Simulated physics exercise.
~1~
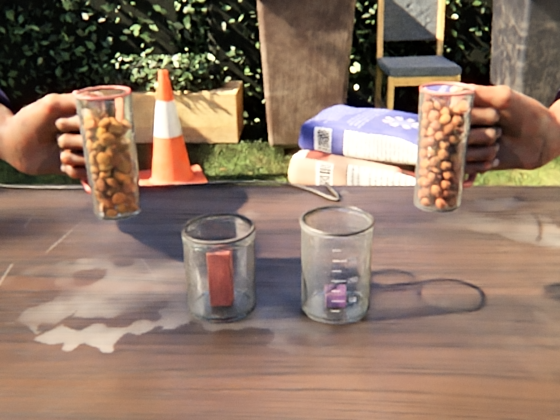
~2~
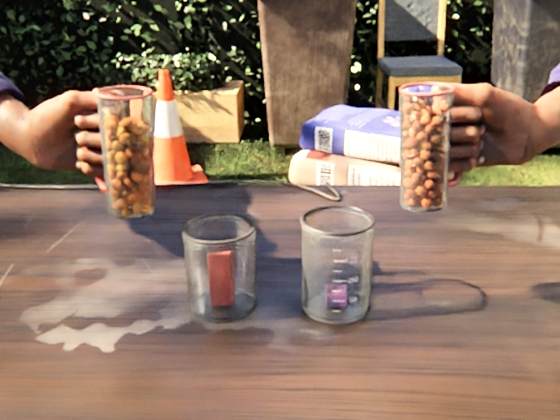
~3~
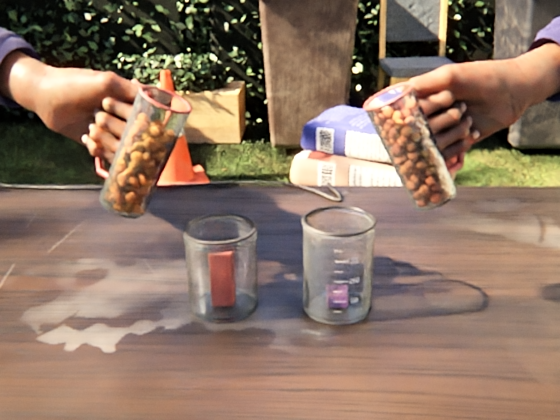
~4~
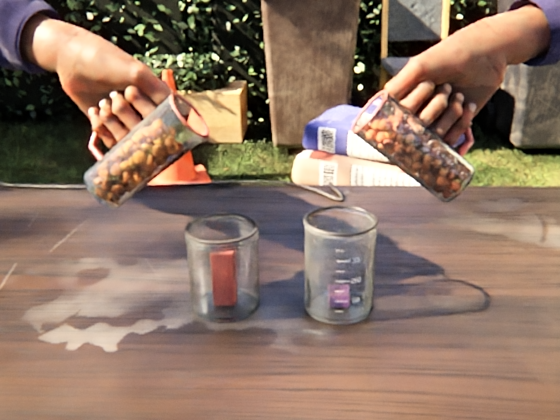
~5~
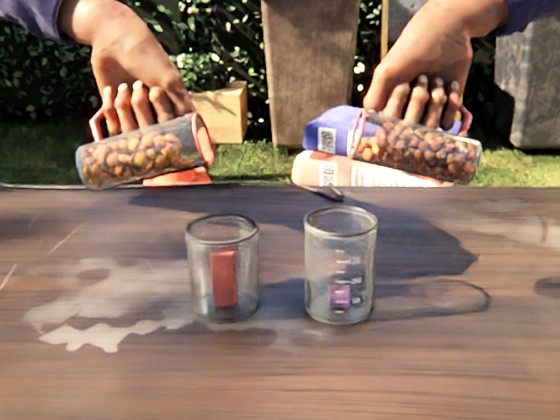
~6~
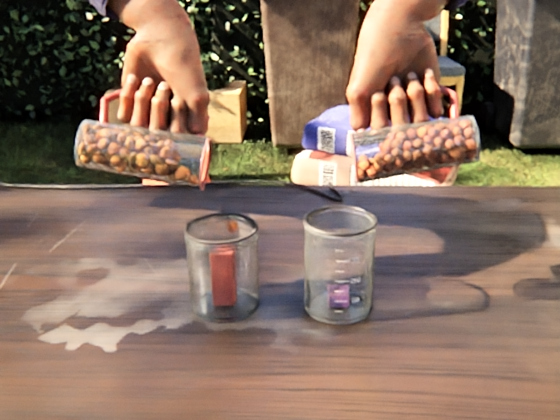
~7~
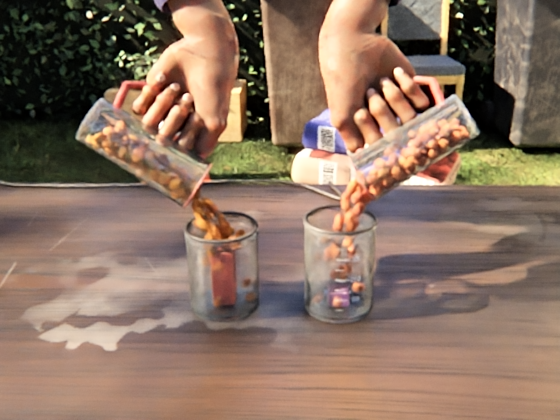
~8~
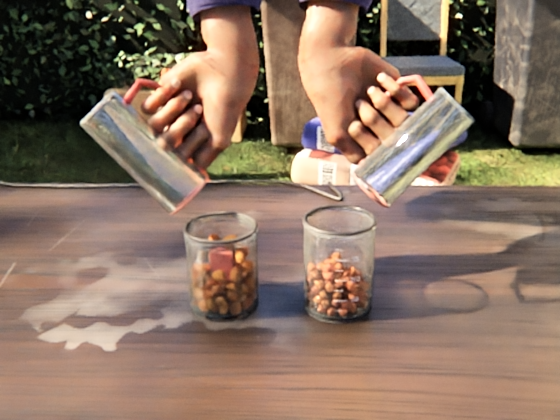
On a wooden table outdoors, two hands tipped cups of small orange and brown nuggets into a glass jar and a beaker, leaving both about half full, with the red block on the left still showing and the purple object on the right buried.
